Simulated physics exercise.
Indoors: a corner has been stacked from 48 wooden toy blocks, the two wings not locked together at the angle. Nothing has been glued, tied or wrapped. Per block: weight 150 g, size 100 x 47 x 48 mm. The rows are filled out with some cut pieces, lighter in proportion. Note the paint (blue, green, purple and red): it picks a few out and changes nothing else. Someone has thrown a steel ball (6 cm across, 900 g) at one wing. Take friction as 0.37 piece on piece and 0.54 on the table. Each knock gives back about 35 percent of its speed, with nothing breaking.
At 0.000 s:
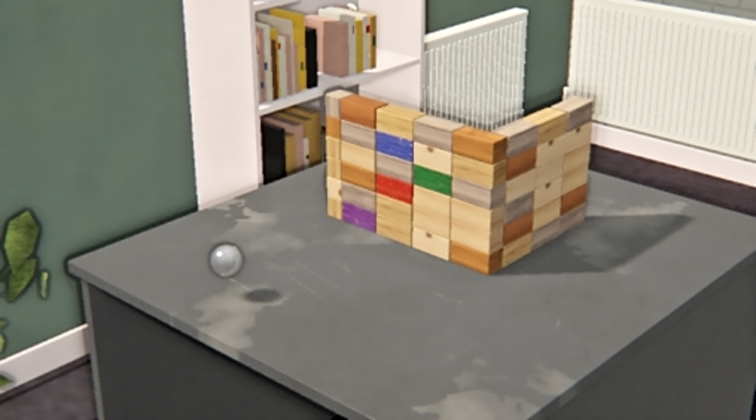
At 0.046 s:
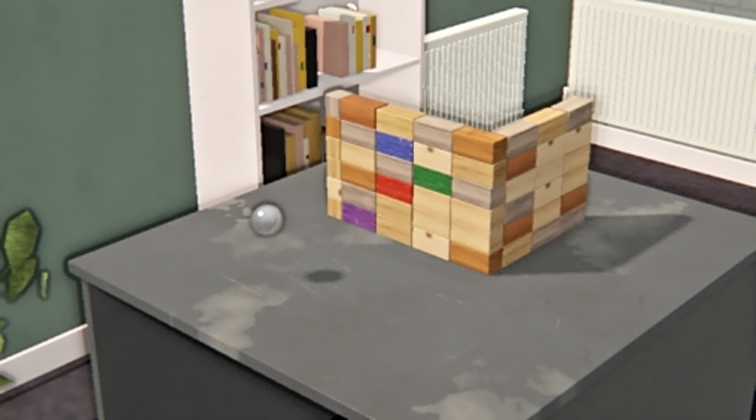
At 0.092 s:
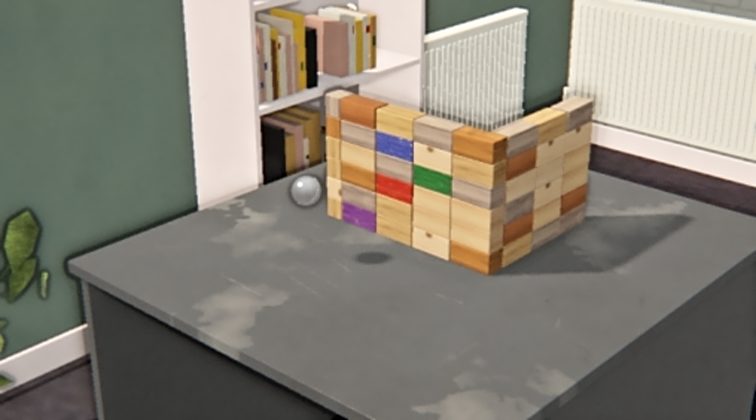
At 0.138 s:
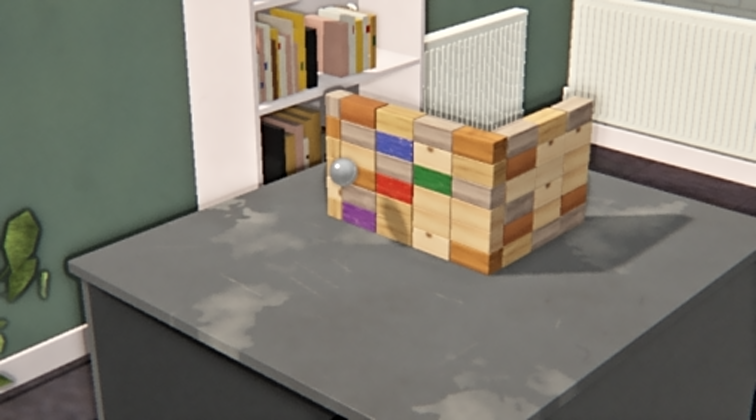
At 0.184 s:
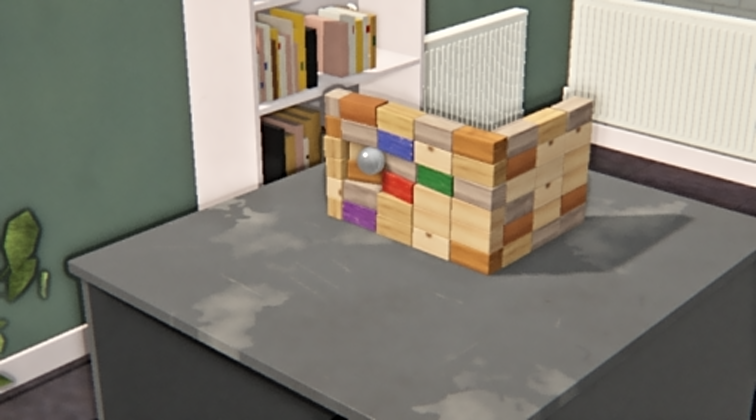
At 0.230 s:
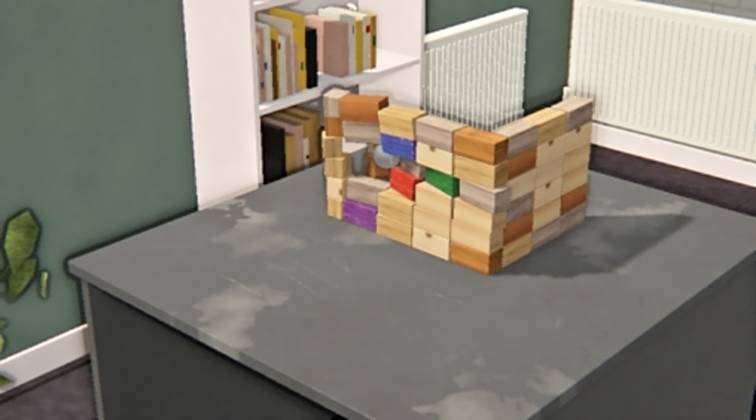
A steel ball flies rightward above a gray tabletop and strikes the left wing of a wooden block wall, pushing into it as blocks around the red, blue and green ones shift and tilt, opening gaps.
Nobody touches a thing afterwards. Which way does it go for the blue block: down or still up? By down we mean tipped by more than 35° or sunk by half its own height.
Down.
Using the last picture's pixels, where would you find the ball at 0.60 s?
I'd put it somewhere around (492, 171).
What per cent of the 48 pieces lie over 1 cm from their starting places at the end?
35 percent.
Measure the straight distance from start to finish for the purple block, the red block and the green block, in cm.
Purple 0, red 20, green 2.
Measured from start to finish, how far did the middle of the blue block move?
Start and end lie near 25 cm apart.
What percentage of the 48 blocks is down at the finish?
About 30 per cent.
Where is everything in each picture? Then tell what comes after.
In the first picture (we follow the side turned to the camera), ball (226, 260) 38 cm from contact, 2.7 m/s; blue block (394, 147); red block (394, 189); green block (432, 181); no piece has moved.
In the second picture, ball (267, 220) 27 cm from contact, 2.5 m/s; blue block (394, 147).
In the third picture, ball (306, 190) 16 cm from contact, 2.4 m/s; blue block (394, 147).
In the fourth picture, ball (344, 172) 52 mm from contact, 2.4 m/s; blue block (394, 147).
In the fifth picture, ball (371, 161) after contact, 1.3 m/s; blue block (394, 145); steepest lean 4°, the block at (332, 107); 12 stirred so far.
In the sixth picture, ball (387, 155) after contact, 1.3 m/s; blue block (397, 146) tipped 7°; red block (401, 184) tipped 8°; green block (439, 179) displaced 18 mm; 19 stirred so far.
Around 0.34 s, ball still moving; 9 of the 48 blocks down; blue block tipped 54°, 7 cm lower; red block tipped 52°, 37 mm lower.
Around 0.60 s, ball still moving; 11 of the 48 blocks down; blue block tipped 41°, 18 cm lower; red block on its side.
Around 1.16 s, ball still moving; 14 of the 48 blocks down; blue block on its side; red block on its side.
Finally (1.5 s), ball rolling away; 14 of the 48 blocks down; blue block on its side; red block on its side; green block displaced 21 mm. Seen by the last camera, middles, blue block near (440, 203), red block near (478, 222).
